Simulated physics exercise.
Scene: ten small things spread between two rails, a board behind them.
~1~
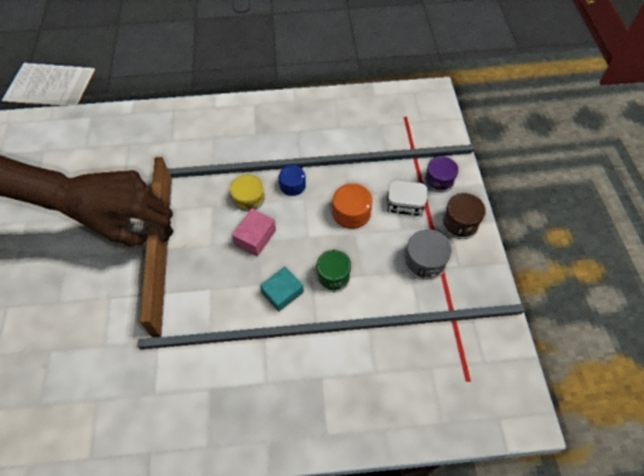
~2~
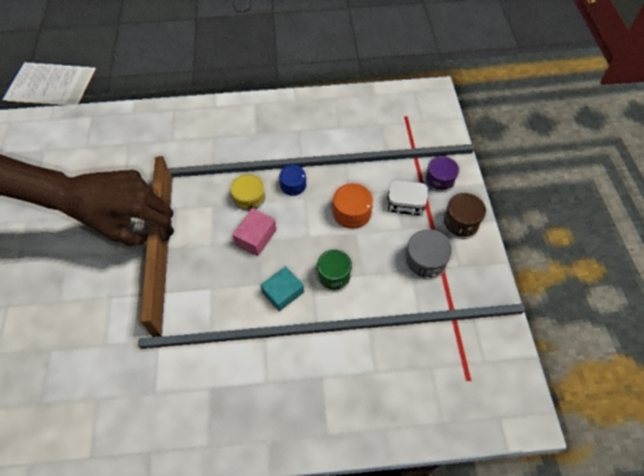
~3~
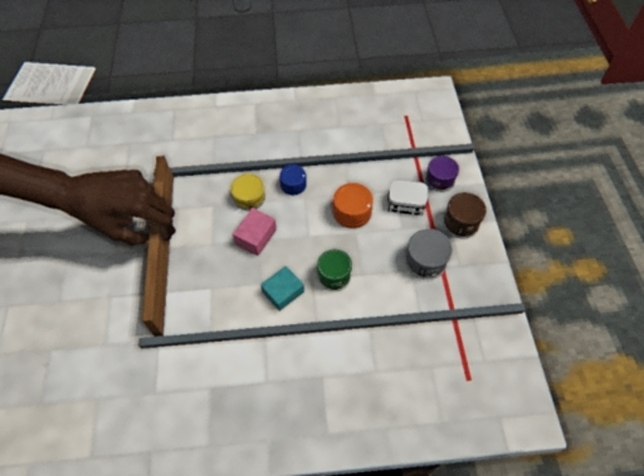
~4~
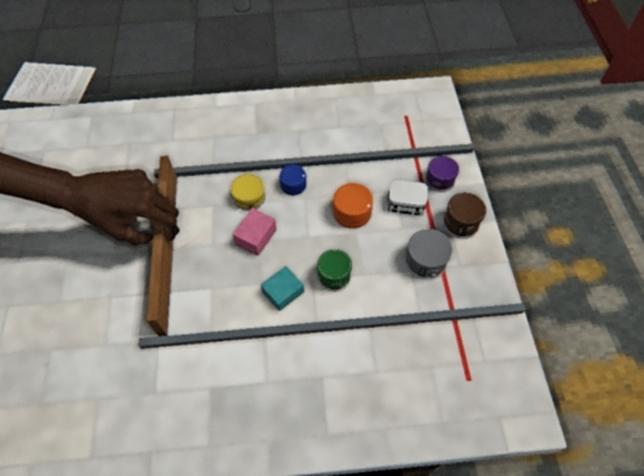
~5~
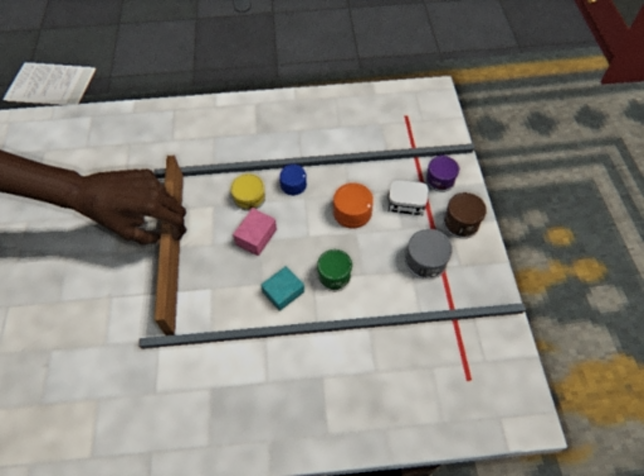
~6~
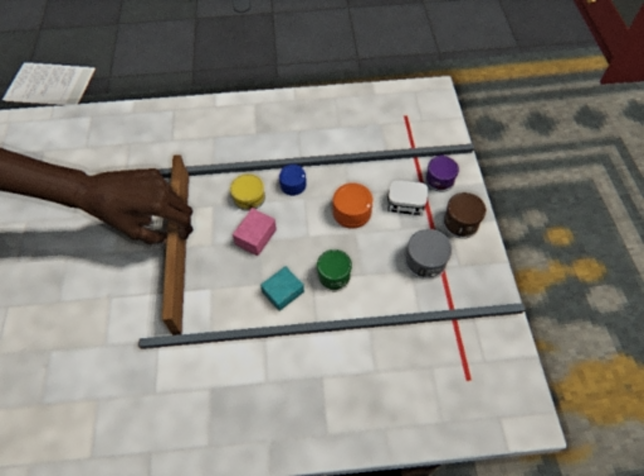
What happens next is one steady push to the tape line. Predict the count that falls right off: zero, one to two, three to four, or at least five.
Lost one or two.
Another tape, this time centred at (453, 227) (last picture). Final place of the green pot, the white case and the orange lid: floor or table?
In order, the green pot keeps its spot, then the white case goes off the edge, then the orange lid goes off the edge.
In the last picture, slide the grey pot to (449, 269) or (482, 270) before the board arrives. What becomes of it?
Taking them in order, it stays put and then it stays put.
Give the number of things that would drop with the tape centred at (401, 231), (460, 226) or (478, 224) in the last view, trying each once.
Down on the floor: 0, 5 and 5.
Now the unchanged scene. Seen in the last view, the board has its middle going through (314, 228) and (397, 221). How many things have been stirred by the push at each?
First 6, after that 10.
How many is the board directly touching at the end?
All in all, 5.
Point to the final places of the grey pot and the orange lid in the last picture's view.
Roughly (490, 241) for the first and roughly (475, 196) for the second.
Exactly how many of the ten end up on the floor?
Result - number fallen: 2.
Soon after, none off yet; brown tin at rest near (464, 216); purple tin at rest near (442, 174); grey pot at rest near (428, 254).
After that, none off yet; brown tin moving near (468, 217); purple tin at rest near (447, 169); grey pot displaced a little near (447, 245).
In the end, the number that fall off is one or two; gone, white case and brown tin.
